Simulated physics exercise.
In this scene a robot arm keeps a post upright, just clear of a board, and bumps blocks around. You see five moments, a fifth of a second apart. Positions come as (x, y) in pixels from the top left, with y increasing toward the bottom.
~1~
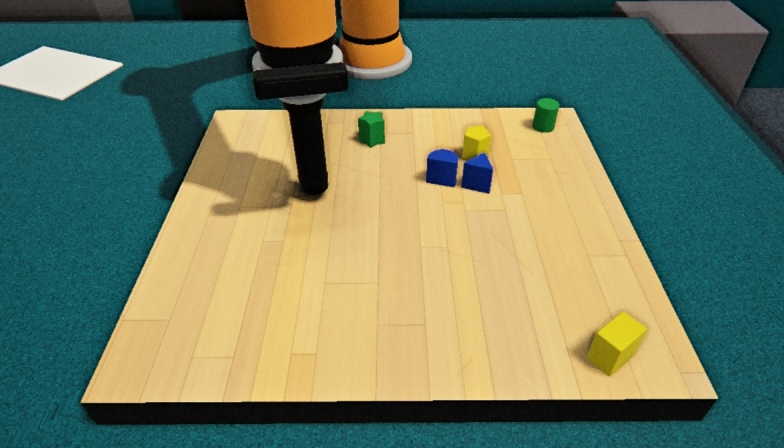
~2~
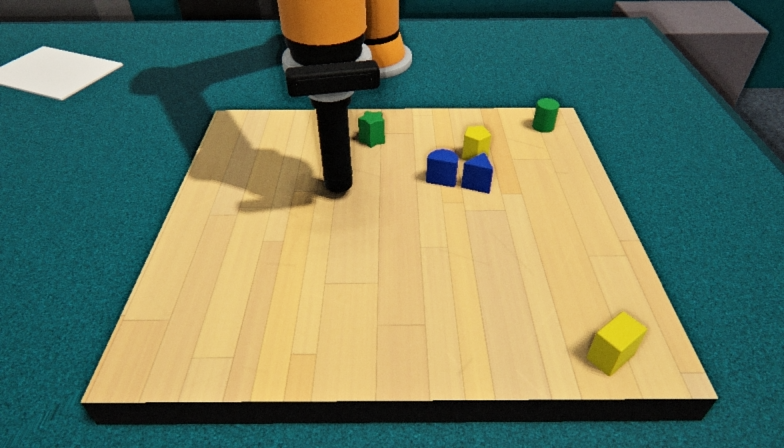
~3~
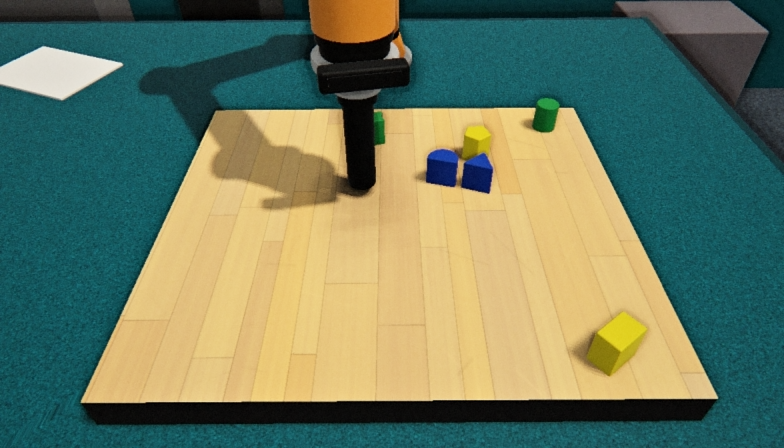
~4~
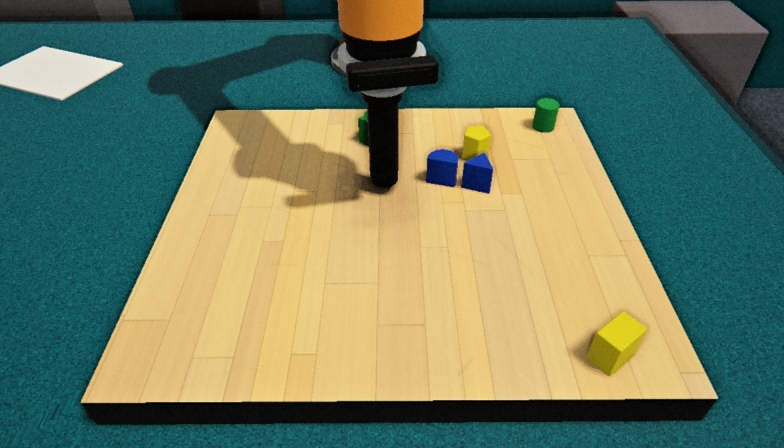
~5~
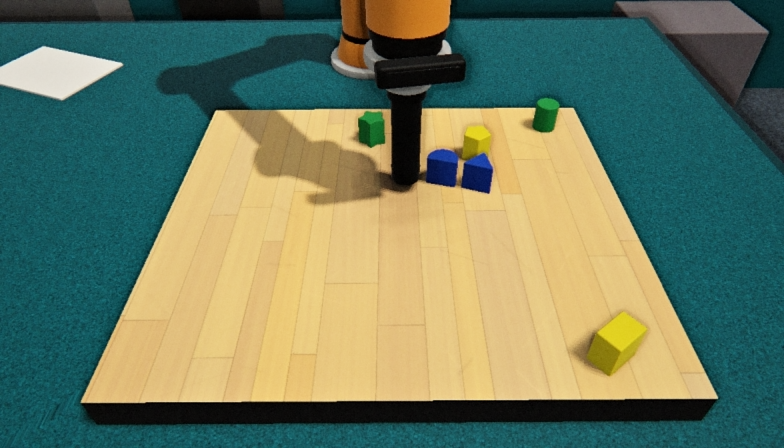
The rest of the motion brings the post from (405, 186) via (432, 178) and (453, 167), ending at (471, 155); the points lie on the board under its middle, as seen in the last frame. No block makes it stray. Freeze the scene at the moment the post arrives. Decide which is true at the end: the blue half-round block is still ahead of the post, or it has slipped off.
I'm fairly sure the blue half-round block slides away from the front of the post at some point.
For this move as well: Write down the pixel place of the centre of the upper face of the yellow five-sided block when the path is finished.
Somewhere near (494, 124).
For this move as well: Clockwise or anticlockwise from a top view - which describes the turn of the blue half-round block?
Spins clockwise.
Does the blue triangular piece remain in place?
No, that is not how it ends up.
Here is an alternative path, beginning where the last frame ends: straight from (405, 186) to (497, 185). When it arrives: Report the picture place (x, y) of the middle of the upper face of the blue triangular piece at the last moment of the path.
The centre of its top face lies at (525, 161).
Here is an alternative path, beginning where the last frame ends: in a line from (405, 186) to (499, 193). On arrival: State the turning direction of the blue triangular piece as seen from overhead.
From above, it turns counterclockwise.
On the path given first. One third of the way, post at (433, 170); blue half-round block at (465, 151), turned 15° clockwise; blue triangular piece at (485, 162).
Two thirds of the way, post at (454, 159); blue half-round block at (481, 148), turned 65° clockwise; blue triangular piece at (490, 163).
At the end, post at (472, 147); blue half-round block at (485, 146), turned 110° clockwise; yellow five-sided block at (494, 124); blue triangular piece at (490, 163).
